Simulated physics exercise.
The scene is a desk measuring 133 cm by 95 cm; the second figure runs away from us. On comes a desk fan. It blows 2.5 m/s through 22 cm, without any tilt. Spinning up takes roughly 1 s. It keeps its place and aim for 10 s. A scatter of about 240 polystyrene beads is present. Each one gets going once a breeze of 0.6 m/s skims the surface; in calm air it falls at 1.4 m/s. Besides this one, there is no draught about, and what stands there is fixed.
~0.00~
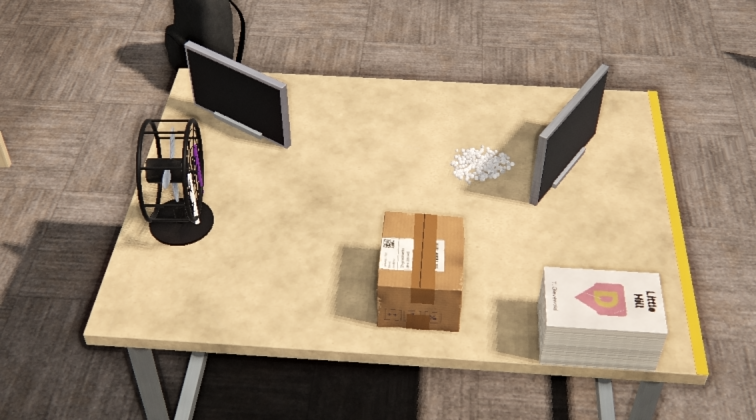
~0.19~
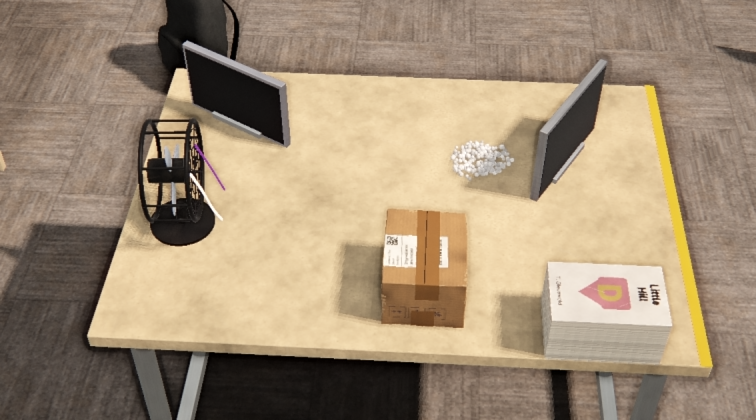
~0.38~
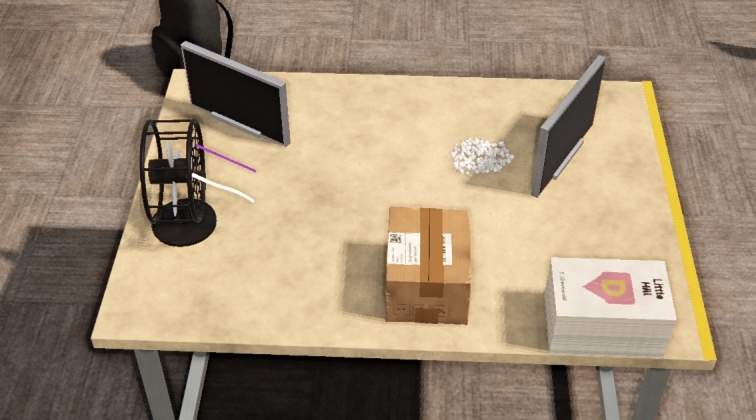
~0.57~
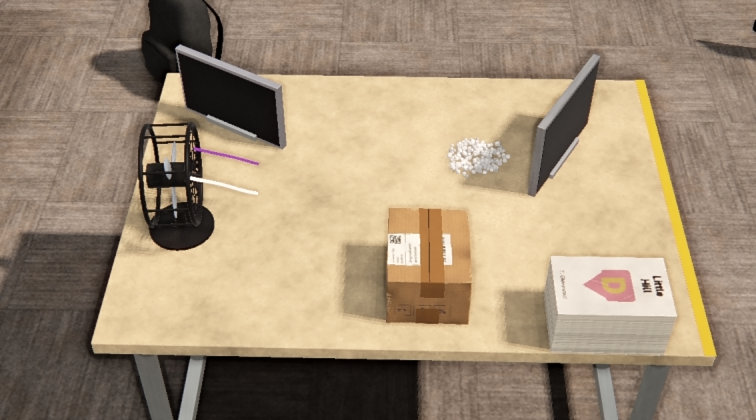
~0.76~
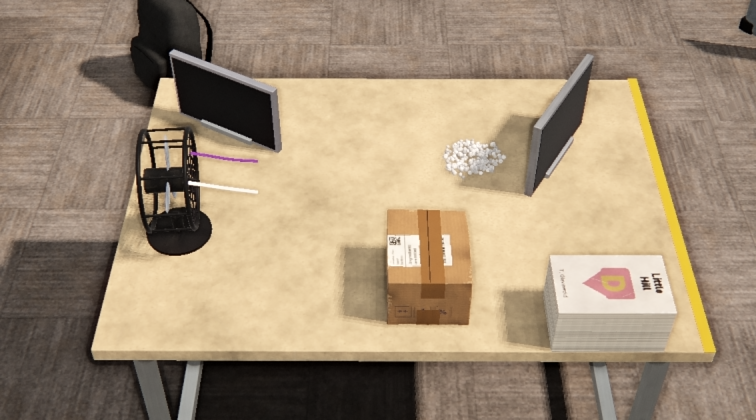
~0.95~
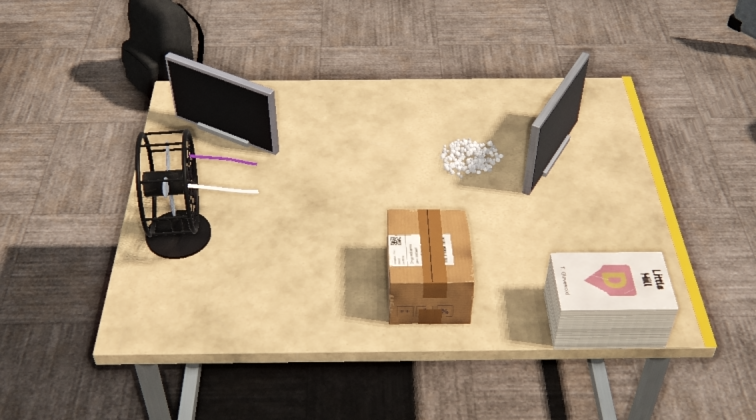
A pale wooden desk with a yellow right edge stands on brown patterned carpet, seen from above and in front. A black fan sits at left, between two dark screens lie white beads, and a brown box and a stack of white printed sheets occupy the front. The fan's purple and white streamers lift and stream rightward, the beads stay still, and the view shifts slightly.
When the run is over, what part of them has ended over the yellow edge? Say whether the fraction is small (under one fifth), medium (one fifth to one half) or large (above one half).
Small, under one fifth.
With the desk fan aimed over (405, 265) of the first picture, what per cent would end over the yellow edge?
Share at the end: About 0 %.
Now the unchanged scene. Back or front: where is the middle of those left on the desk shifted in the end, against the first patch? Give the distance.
Shifted backward by about 25 cm.
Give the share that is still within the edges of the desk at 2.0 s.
About 30 per cent remain.
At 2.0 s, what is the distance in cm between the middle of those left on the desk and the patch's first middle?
Centre offset: Approx. 25 cm.
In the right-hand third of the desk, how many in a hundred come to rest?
10 %.
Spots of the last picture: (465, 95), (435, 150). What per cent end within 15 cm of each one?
I would say around 25 % and 1 % respectively.
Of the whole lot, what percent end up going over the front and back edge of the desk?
0 % front, 80 % back.
After 2.0 s, 90 % are on the move or not yet settled, 0 % are over the yellow edge; the middle of those still in play is near (476, 94).
After 3.2 s, 14 % are on the move or not yet settled, 0 % are over the yellow edge; the middle of those still in play is near (464, 99).
After 5.5 s, 12 % are on the move or not yet settled, 0 % are over the yellow edge; the middle of those still in play is near (464, 99).
After 10.0 s, at the end, 0 % are over the yellow edge; the middle of those still in play is near (464, 99).
